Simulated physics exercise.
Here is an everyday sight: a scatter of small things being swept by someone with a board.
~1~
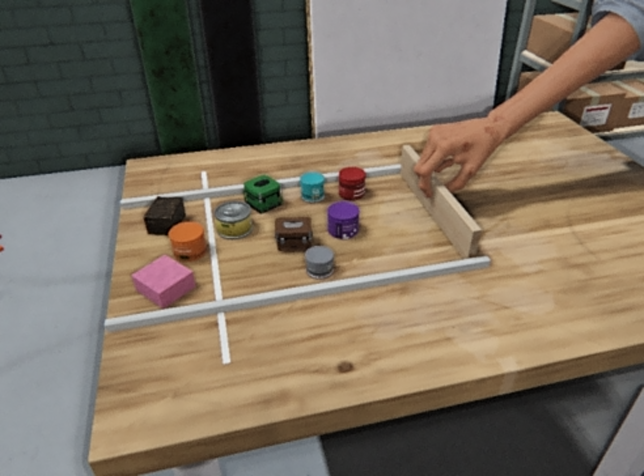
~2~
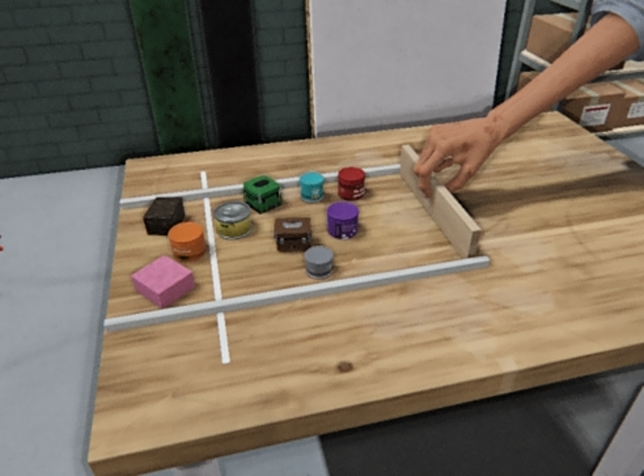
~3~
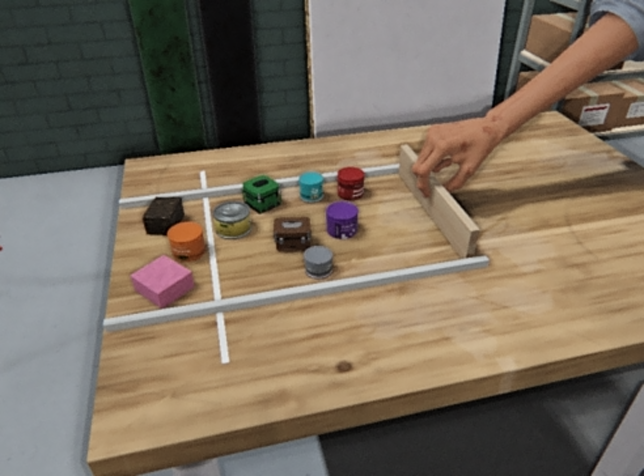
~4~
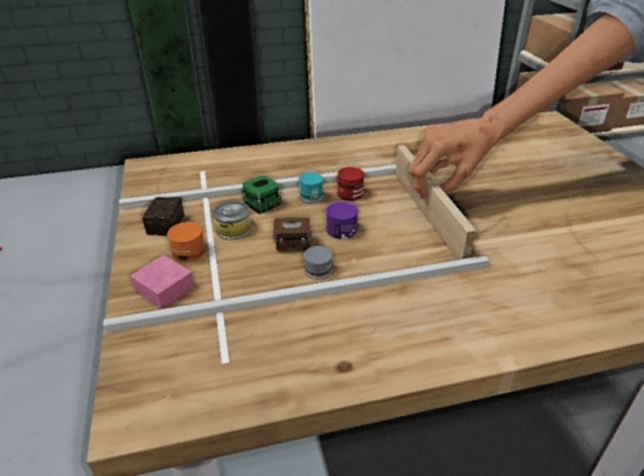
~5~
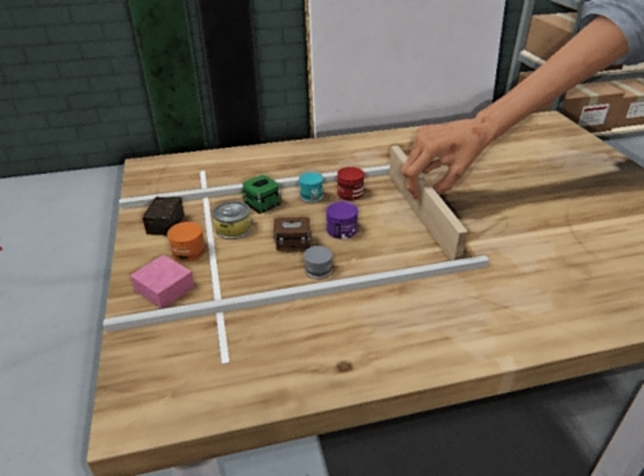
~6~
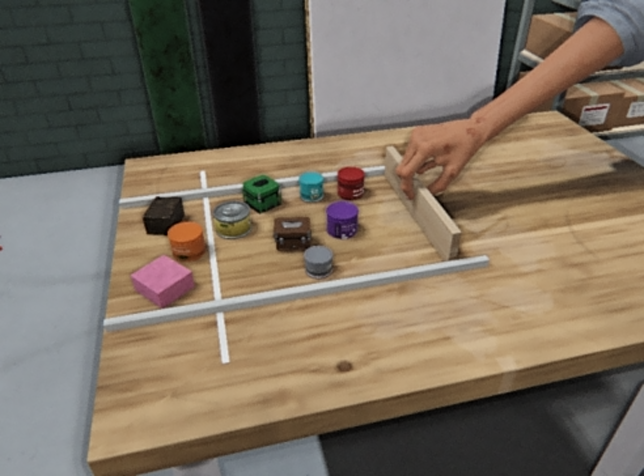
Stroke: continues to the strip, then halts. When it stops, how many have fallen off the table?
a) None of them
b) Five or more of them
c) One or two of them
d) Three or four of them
None of them.
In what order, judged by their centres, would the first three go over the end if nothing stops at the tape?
Sequence: 1) black block, 2) pink block, 3) green case.
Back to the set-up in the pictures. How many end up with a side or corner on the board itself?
Looks like 3 of them, all told.
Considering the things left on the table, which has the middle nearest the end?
That'd be the black block, foremost of the lot.
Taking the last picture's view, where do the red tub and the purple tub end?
In the last picture the red tub sits at (192, 206) while the purple tub sits at (194, 244).
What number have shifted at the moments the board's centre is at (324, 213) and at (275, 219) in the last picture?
So far 5, and 6 at the second.
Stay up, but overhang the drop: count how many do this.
Looks like 1 of them.
A little later, none off yet; pink block at rest near (163, 281); black block at rest near (164, 216); orange tub at rest near (187, 242).
Next, none off yet; pink block at rest near (163, 281); black block shifted a little near (151, 217); orange tub at rest near (187, 242).
When it is over, the number that fall off is zero.
